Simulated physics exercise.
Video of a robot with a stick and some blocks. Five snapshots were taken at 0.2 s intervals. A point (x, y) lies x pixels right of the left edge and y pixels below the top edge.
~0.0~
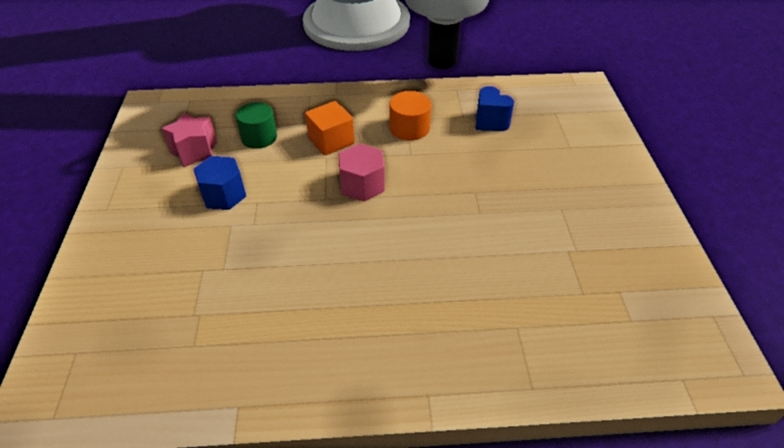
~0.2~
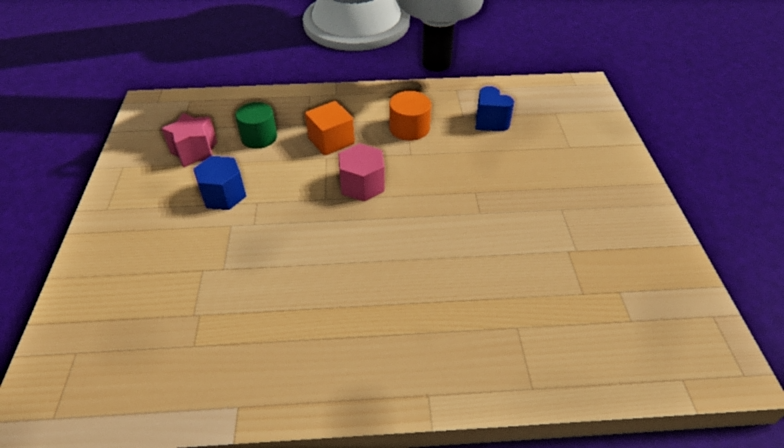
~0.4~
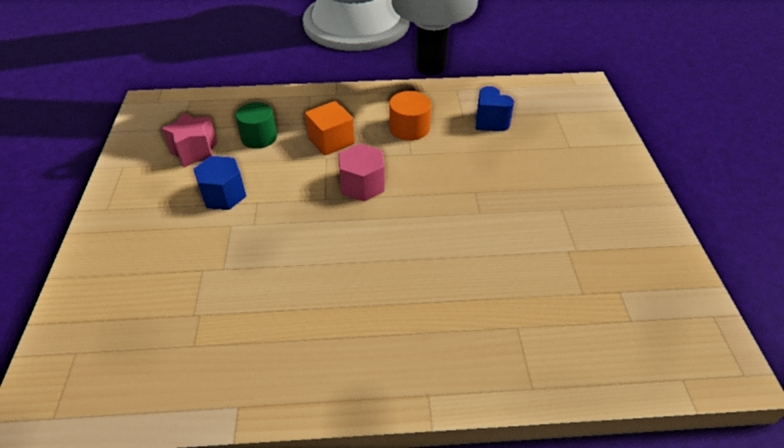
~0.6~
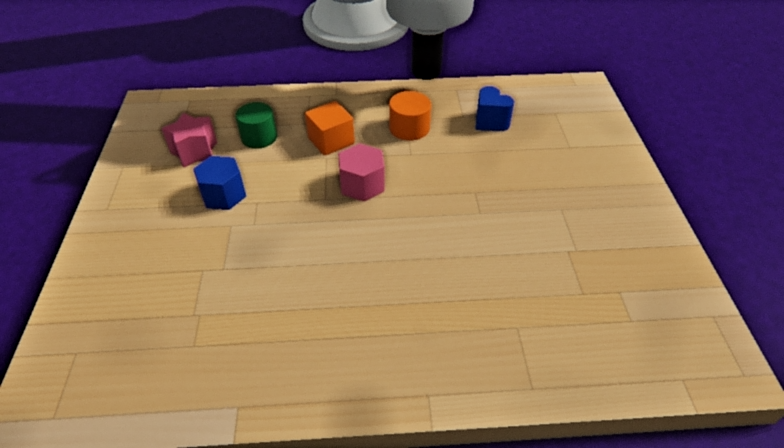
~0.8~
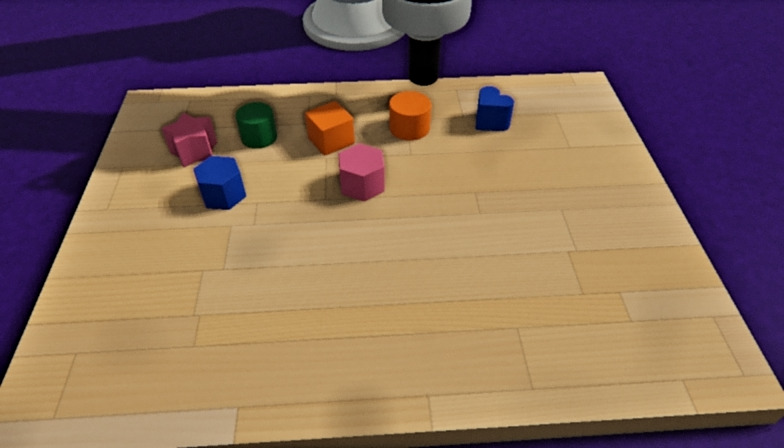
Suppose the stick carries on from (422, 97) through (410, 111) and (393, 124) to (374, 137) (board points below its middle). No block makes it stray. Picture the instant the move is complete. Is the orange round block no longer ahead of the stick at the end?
In short: Yes.
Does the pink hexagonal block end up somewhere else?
No, it doesn't check out.
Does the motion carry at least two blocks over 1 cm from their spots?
I'd say no.
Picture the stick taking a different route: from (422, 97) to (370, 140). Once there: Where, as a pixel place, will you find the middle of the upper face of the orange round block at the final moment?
My prediction: (400, 129).
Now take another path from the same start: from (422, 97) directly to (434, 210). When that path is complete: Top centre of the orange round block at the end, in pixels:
Its top face will be centred at roughly (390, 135).
What follows on the original path. One third of the way, stick at (410, 93); orange round block at (408, 108).
Two thirds of the way, stick at (393, 106); orange round block at (401, 121).
At the end, stick at (373, 118); orange square piece still; pink hexagonal block still; orange round block at (396, 130).
